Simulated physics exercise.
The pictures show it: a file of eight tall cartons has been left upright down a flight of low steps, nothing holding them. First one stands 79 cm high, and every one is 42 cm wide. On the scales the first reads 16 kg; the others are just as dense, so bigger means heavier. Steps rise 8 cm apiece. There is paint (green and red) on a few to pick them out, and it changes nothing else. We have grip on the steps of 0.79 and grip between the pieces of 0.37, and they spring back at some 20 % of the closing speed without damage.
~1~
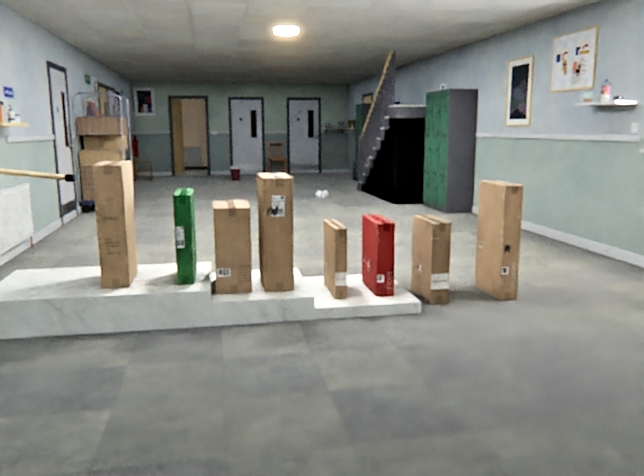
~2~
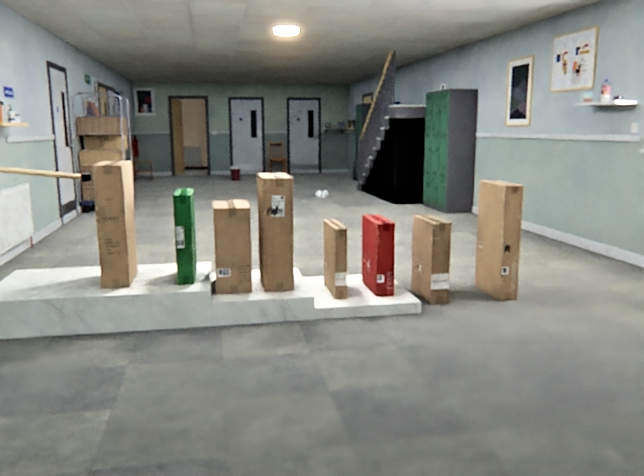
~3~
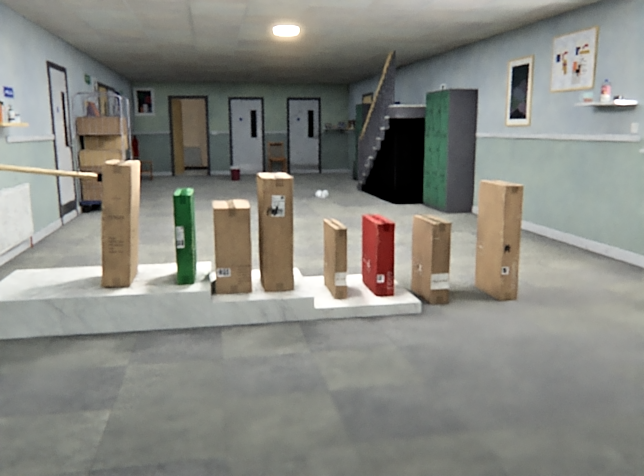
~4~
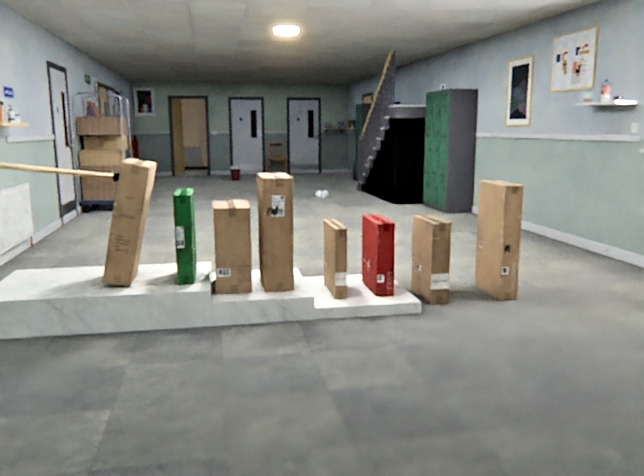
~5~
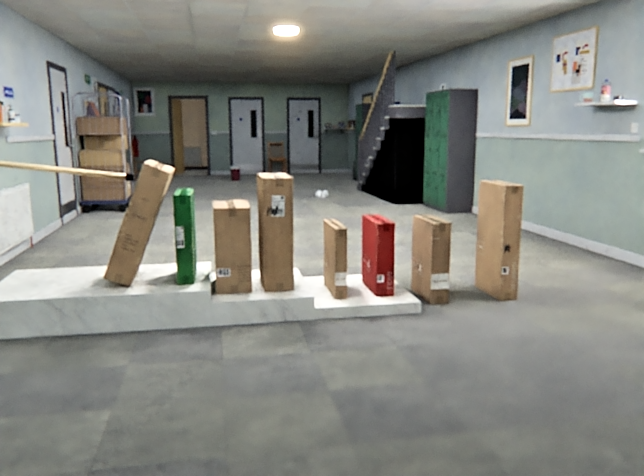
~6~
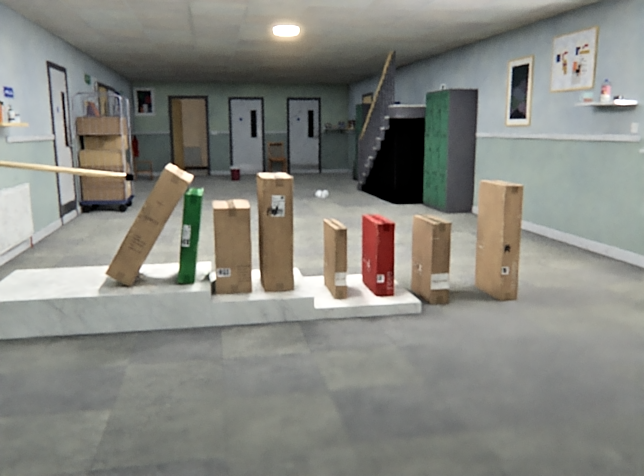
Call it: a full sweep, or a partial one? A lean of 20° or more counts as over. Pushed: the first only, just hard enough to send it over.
A partial one.
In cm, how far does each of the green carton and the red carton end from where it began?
Estimate: Green near 10 cm, red near 0 cm.
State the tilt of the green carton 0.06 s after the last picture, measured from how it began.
Close to 10° of tilt compared with the start.
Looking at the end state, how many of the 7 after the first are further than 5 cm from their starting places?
Number shifted: 1.
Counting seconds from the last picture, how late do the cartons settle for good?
Around 0.5 s.
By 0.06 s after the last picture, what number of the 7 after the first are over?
By then the count is 0.
Then, 0.06 s on from the sixth picture, none of the 7 other cartons over, 1 disturbed; green carton tipped 12°.
Then, 0.16 s on from the sixth picture, none of the 7 other cartons over, 2 disturbed; green carton tipped 18°.
Then, 0.26 s on from the sixth picture, 1 of the 7 other cartons over; green carton tipped 22°.
Finally, 1 of the 7 other cartons over; green carton tipped 23°; red carton unmoved. Six left standing. Seen by the last camera, middles, green carton near (203, 234), red carton near (378, 254).
